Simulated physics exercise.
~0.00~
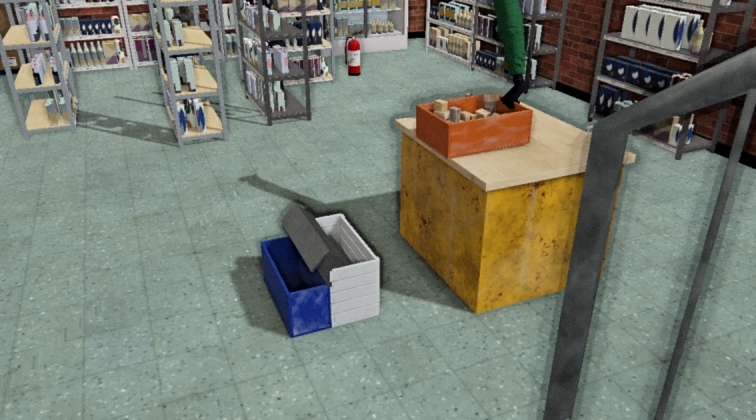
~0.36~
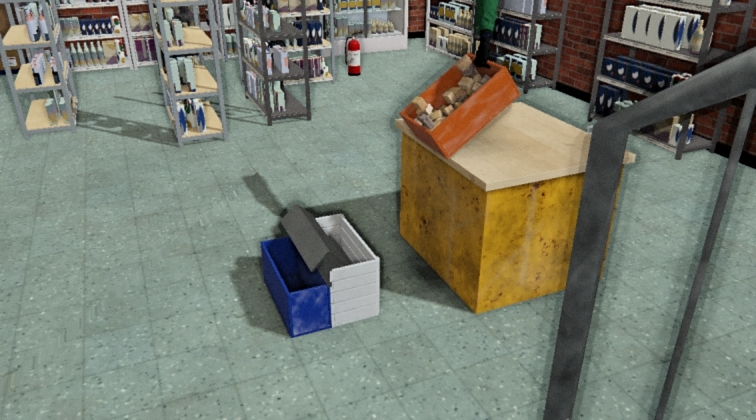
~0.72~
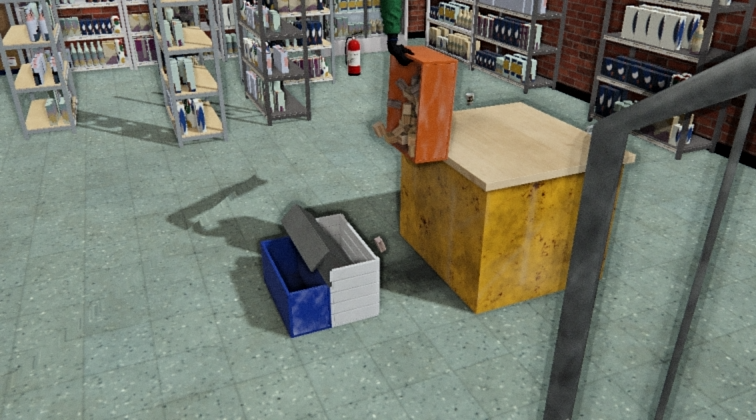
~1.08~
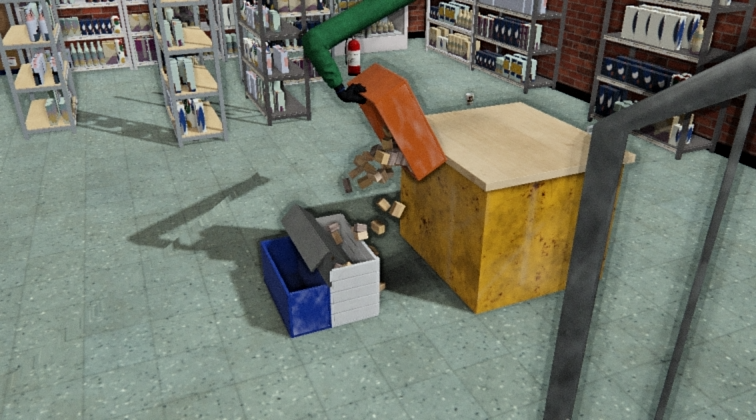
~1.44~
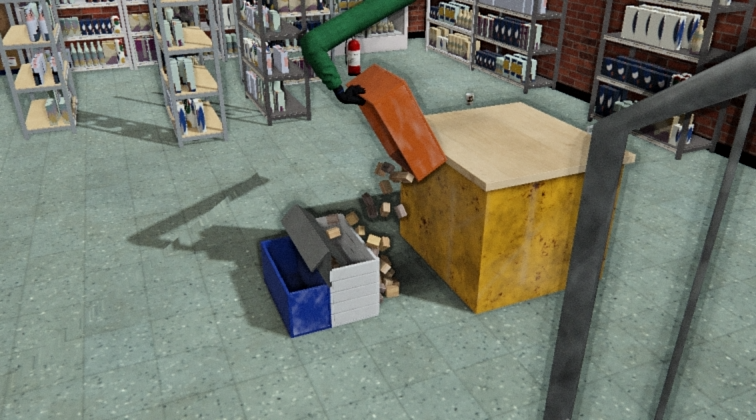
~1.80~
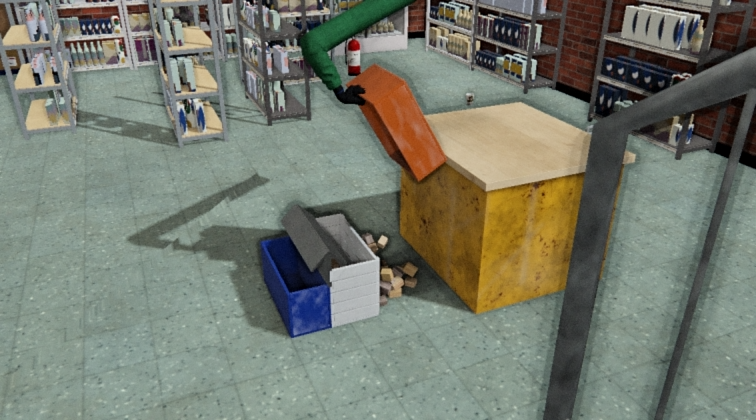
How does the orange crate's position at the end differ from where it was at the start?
At the start the orange crate sits upright on top of the bench, while at the end it is farther left, held tipped over past the bench's left end.
